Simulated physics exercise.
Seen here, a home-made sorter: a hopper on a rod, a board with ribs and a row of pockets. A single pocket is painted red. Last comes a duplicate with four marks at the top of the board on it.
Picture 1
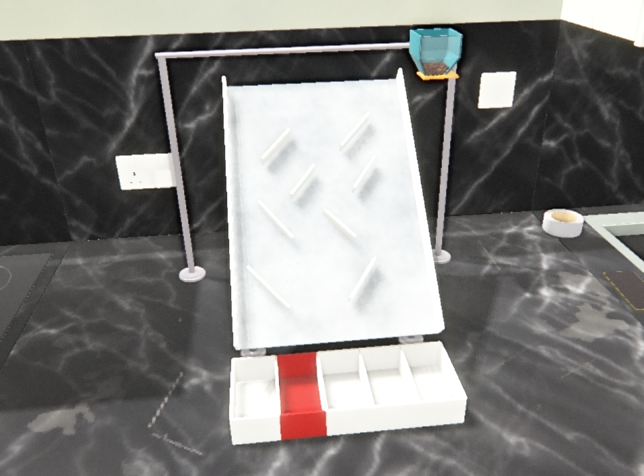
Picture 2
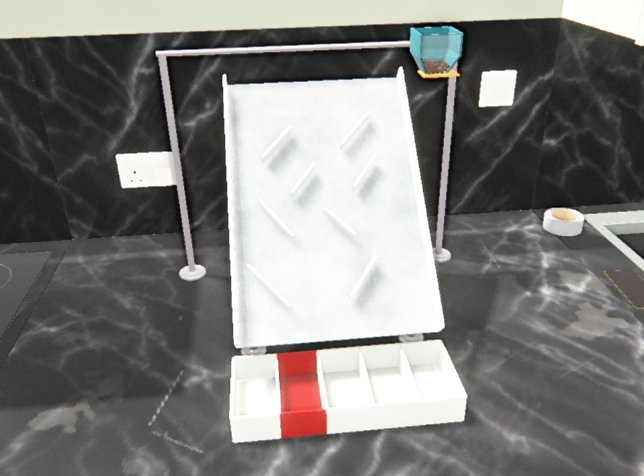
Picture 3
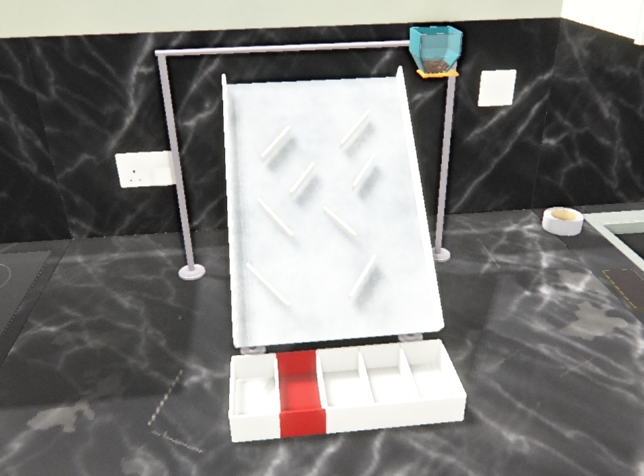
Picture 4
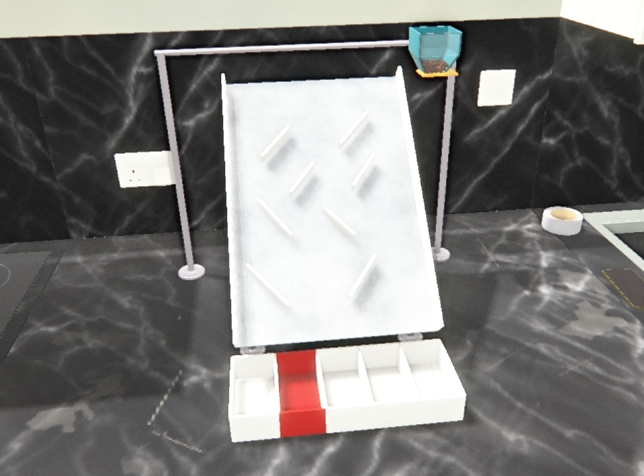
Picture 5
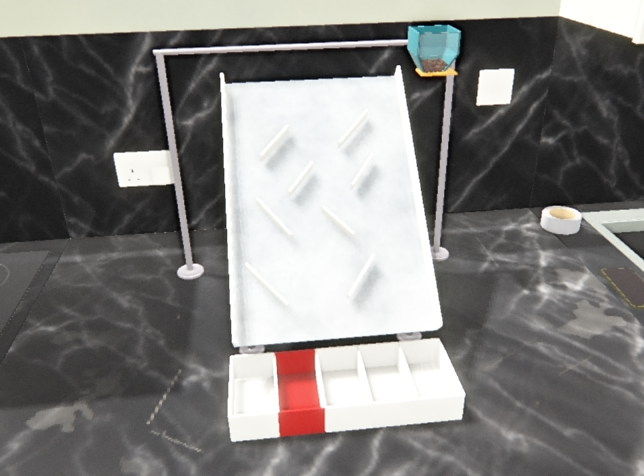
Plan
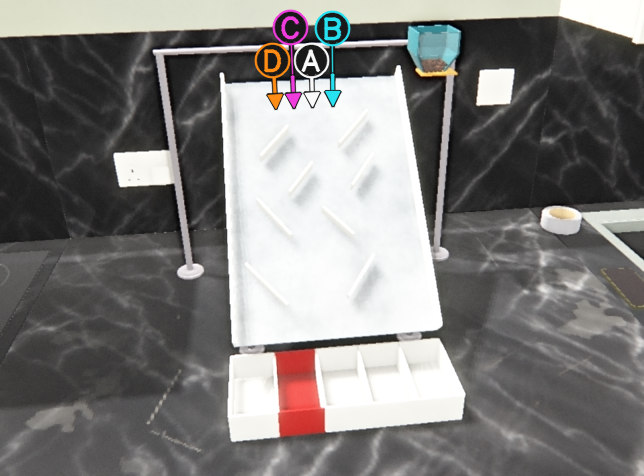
In this clip, a teal hopper holding small dark contents sits at the right end of a rod above a white ribbed board and a row of five pockets, one red; nothing noticeably moves apart from slight view shifts.
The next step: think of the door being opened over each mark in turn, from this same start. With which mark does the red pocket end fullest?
Take B.
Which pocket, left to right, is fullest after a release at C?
The third.
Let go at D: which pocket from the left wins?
The first.
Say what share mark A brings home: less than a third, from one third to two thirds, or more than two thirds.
Less than a third.
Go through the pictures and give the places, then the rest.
Hopper at (434, 69), allspice berries, door shut, in the first picture.
Ribs (263, 156) to (290, 127), (342, 143) to (370, 111), (291, 192) to (314, 163), in the second picture.
Ribs (354, 185) to (375, 154), (259, 199) to (293, 235), (324, 207) to (355, 234), in the third picture.
Ribs (247, 264) to (289, 305), (350, 295) to (375, 255), in the fourth picture.
Red pocket at (302, 420), number 2 of 5 from the left, in the fifth picture.
On the marked copy, mark A meets the board at (312, 101); mark B meets the board at (332, 100); mark C meets the board at (293, 102); mark D meets the board at (275, 103).
With A, a small part in the red pocket, most in other pockets.
With B, about a third in the red pocket, about half in other pockets, a small part outside the box.
With C, a small part in the red pocket, nearly all in other pockets, a stray few outside the box.
With D, a stray few in the red pocket, nearly all in other pockets.
